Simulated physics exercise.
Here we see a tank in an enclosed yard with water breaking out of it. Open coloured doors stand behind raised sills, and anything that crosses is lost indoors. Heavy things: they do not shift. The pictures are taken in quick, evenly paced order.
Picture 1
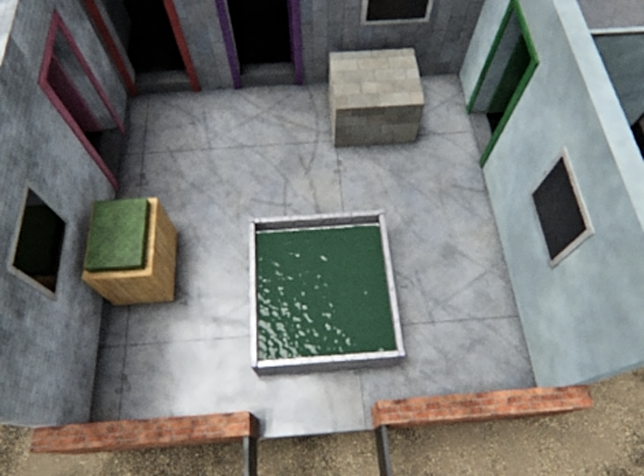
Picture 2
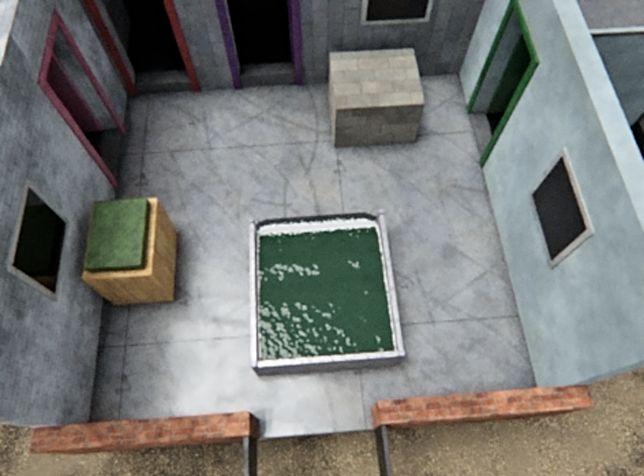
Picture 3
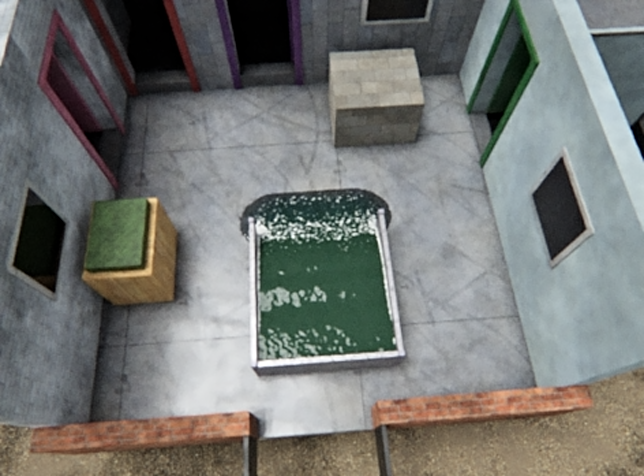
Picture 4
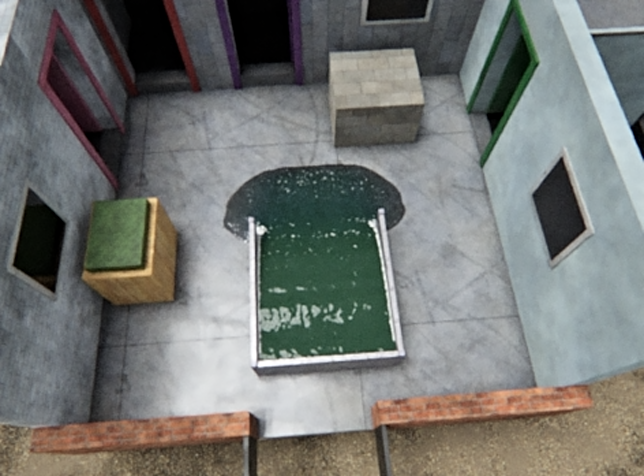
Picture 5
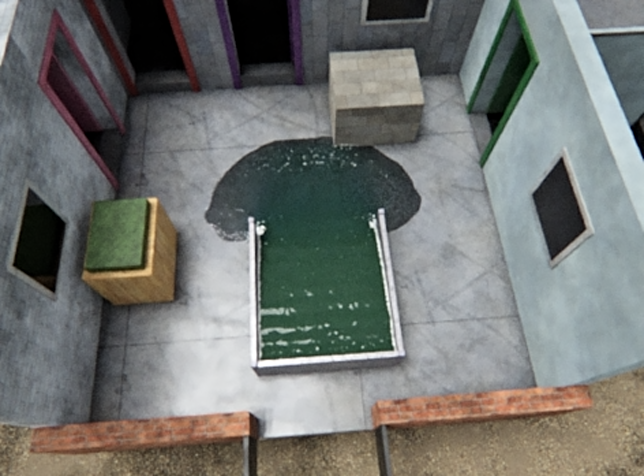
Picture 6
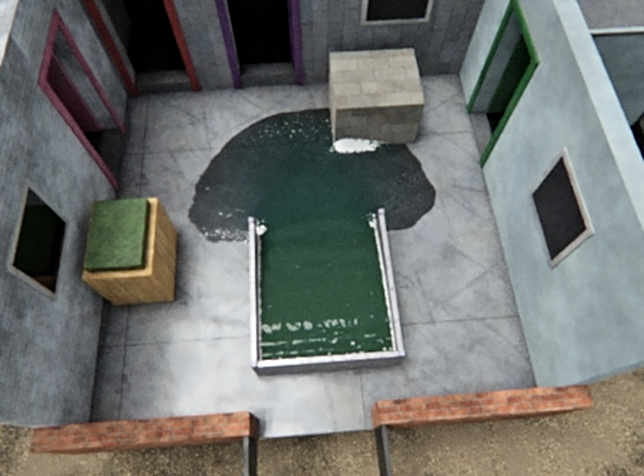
In this clip, green water in an open tank in a walled yard pours out over the tank's far side and spreads across the grey floor in a widening dark pool, reaching the base of a grey block.
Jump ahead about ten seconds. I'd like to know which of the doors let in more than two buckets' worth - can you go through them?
In the end red door: Inside the limit; purple door: Inside the limit; pink door: Inside the limit; green door: Past the limit.
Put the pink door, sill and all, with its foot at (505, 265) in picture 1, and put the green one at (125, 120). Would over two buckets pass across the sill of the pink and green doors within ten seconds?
Result - pink door: Remains below the limit; green door: Crosses the limit.
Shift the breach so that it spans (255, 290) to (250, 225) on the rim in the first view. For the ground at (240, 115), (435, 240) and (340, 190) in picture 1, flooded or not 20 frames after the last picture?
The first point is soaked, the second spared, the third spared.
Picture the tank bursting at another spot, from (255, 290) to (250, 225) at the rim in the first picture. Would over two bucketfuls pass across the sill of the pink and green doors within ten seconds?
First pink door is not flooded, then green door is not flooded.
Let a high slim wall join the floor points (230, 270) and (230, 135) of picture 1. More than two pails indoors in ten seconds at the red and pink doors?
So the red door fails to reach it and the pink door fails to reach it.
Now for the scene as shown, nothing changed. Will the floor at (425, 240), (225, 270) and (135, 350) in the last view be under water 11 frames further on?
First spared, then spared, then spared.
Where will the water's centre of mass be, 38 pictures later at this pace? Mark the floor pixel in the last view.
Somewhere around (275, 204) in the last view.
A moment on, water covers 35 % of the floor; the red door not reached, the purple door wet at the sill, nothing in, the pink door not reached, the green door not reached.
Next, water covers 45 % of the floor; the red door wet at the sill, nothing in, the purple door under two buckets in, the pink door wet at the sill, nothing in, the green door under two buckets in.
Then, water covers 60 % of the floor; the red door under two buckets in, the purple door under two buckets in, the pink door wet at the sill, nothing in, the green door over two buckets in.
Later, water covers 85 % of the floor; the red door under two buckets in, the purple door under two buckets in, the pink door wet at the sill, nothing in, the green door over two buckets in.
In the end, water covers 95 % of the floor; the red door under two buckets in, the purple door under two buckets in, the pink door wet at the sill, nothing in, the green door over two buckets in.
